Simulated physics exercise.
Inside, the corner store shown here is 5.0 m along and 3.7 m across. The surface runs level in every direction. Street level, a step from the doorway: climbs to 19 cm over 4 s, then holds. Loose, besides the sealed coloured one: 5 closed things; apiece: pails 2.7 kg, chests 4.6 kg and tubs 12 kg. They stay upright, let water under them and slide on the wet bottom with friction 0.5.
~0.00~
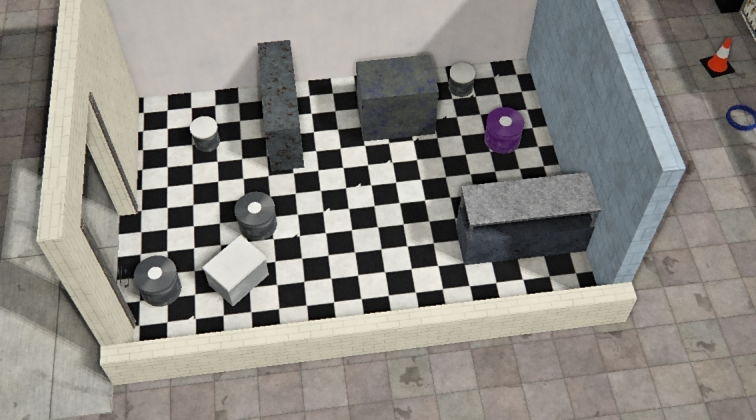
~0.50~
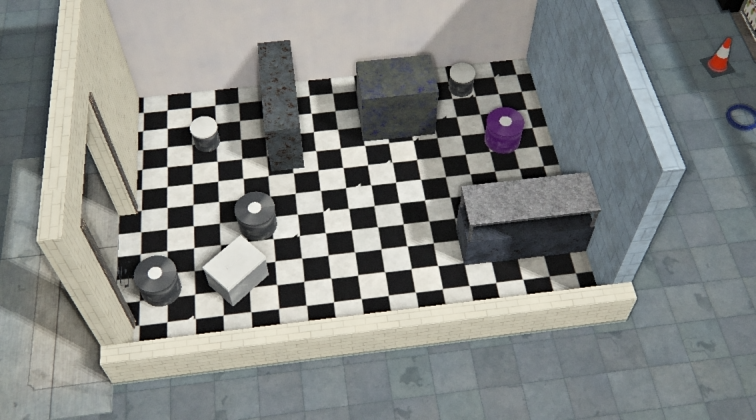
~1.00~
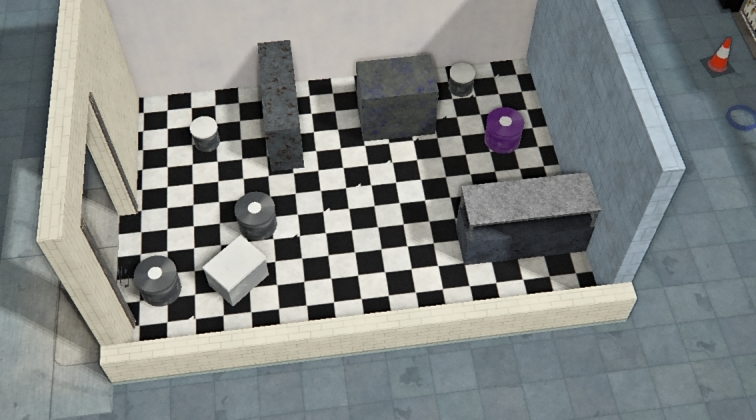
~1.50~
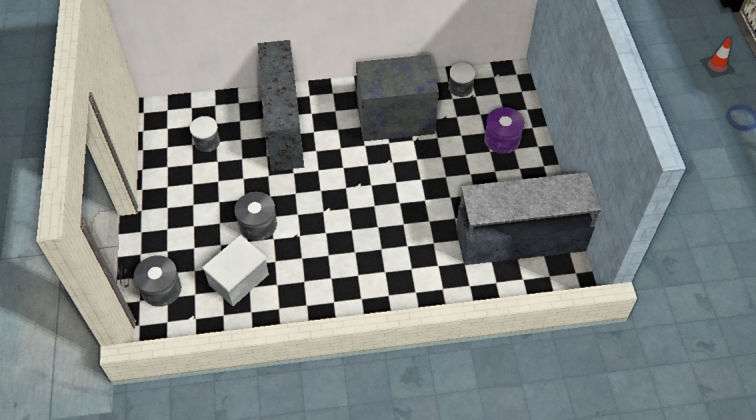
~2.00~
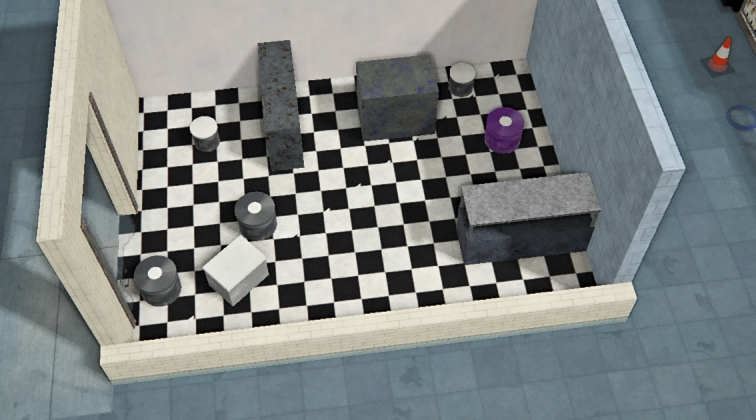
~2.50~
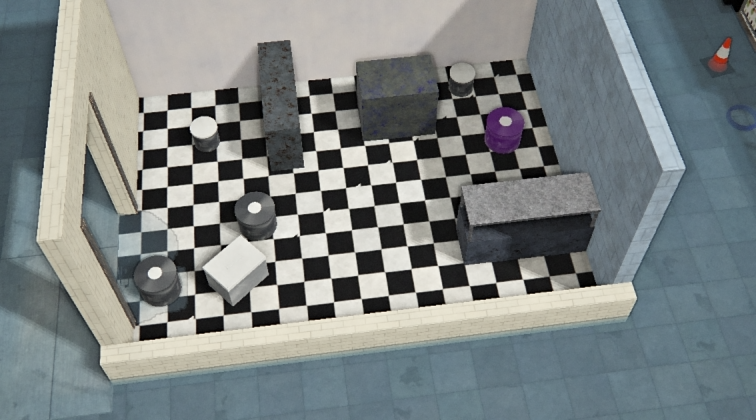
Corner store with a checkered floor, water covering the paving outside, then spreading thinly through the left doorway as furnishings stay still.
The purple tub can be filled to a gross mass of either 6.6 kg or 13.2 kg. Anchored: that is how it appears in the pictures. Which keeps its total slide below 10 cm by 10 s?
Expect only the larger amount to be sufficient.
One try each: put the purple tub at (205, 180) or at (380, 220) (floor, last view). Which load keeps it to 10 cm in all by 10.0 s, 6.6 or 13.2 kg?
At the first spot the heavier mass is required, at the second nothing offered works.
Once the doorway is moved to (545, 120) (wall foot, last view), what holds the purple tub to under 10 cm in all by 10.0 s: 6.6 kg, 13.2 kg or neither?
In that case both options fail.
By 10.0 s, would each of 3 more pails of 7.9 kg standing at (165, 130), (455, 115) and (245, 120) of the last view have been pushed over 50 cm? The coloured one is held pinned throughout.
Answer by position: Inside the range; inside the range; inside the range.
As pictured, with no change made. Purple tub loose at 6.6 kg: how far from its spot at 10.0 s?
Close to 80 centimetres.
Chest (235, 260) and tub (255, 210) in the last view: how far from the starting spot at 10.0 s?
350 cm, 150 cm.
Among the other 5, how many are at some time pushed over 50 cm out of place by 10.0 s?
It works out to 3.
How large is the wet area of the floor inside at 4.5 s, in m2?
5.5 m2.
After 3.5 s the purple tub would be 0 cm from its start with 6.6 kg and 0 cm from its start with 13.2 kg; 0 cm of water round it then.
After 4.5 s the purple tub would be 0 cm from its start with 6.6 kg and 0 cm from its start with 13.2 kg; 0 cm of water round it then.
After 7.0 s the purple tub would be 0 cm from its start with 6.6 kg and 0 cm from its start with 13.2 kg; 2 cm of water round it then.
After 10.0 s the purple tub would be 72 cm from its start with 6.6 kg and 1 cm from its start with 13.2 kg; 6 cm of water round it then.
